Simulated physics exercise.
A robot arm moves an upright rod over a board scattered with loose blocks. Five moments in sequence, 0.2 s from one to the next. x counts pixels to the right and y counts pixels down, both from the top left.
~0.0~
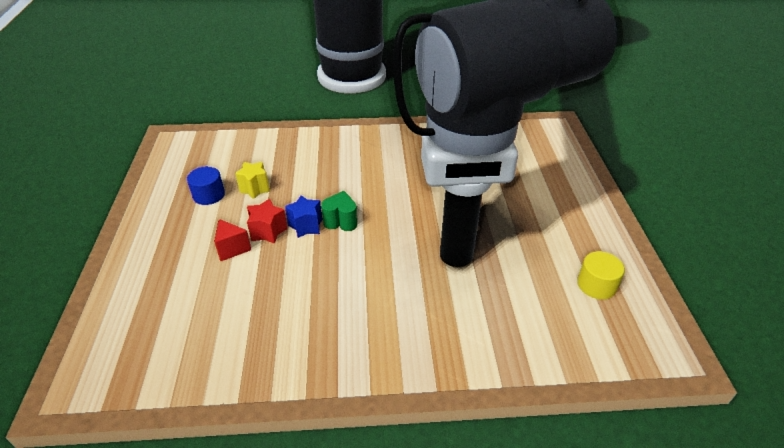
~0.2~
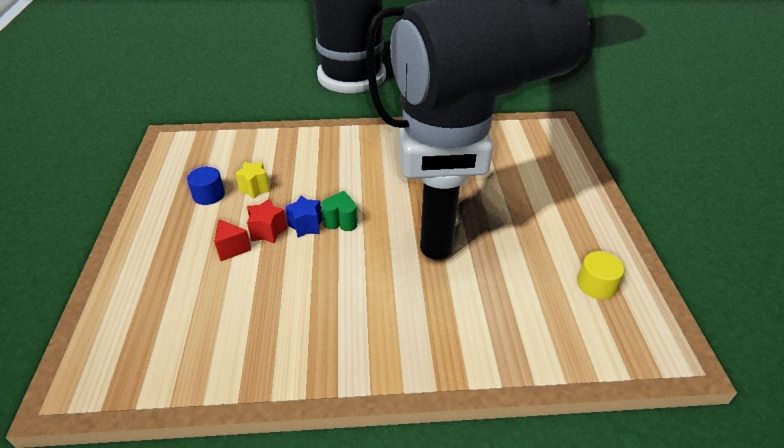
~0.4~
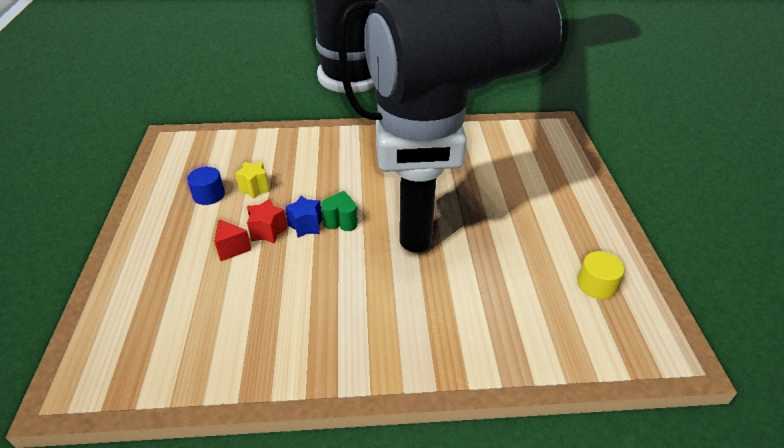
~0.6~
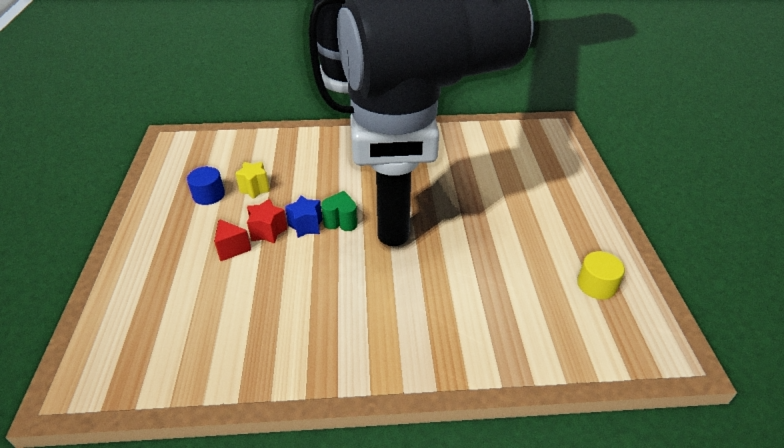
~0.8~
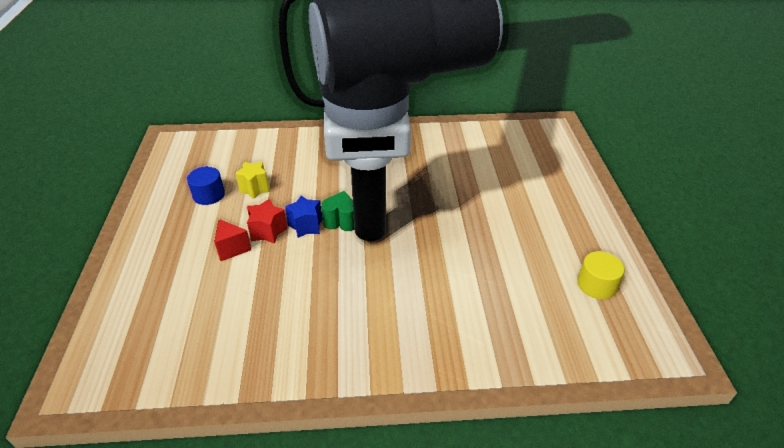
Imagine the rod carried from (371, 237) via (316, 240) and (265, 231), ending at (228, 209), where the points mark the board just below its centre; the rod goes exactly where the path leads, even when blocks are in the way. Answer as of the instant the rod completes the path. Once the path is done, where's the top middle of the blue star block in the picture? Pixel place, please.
If I read the scene right, the answer is (287, 196).
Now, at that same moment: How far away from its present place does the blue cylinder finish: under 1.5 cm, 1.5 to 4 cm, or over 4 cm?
Between 1.5 and 4 cm.
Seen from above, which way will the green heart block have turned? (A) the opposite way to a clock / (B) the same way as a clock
Letter B.
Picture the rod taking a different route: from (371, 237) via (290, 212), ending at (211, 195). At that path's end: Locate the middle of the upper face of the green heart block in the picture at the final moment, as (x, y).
About (303, 176).
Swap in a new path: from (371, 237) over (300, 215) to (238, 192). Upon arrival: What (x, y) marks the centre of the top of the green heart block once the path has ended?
It is at (302, 175).
What follows on the original path. One third of the way, rod at (314, 234); blue star block at (298, 201), turned 35° anticlockwise; green heart block at (327, 196), turned 55° clockwise.
Two thirds of the way, rod at (263, 224); red star block at (234, 204); blue star block at (287, 196), turned 50° clockwise; green heart block at (327, 196), turned 55° clockwise.
At the end, rod at (226, 203); blue cylinder at (193, 169); red star block at (194, 190), turned 30° anticlockwise; blue star block at (287, 196), turned 50° clockwise; green heart block at (327, 196), turned 55° clockwise.
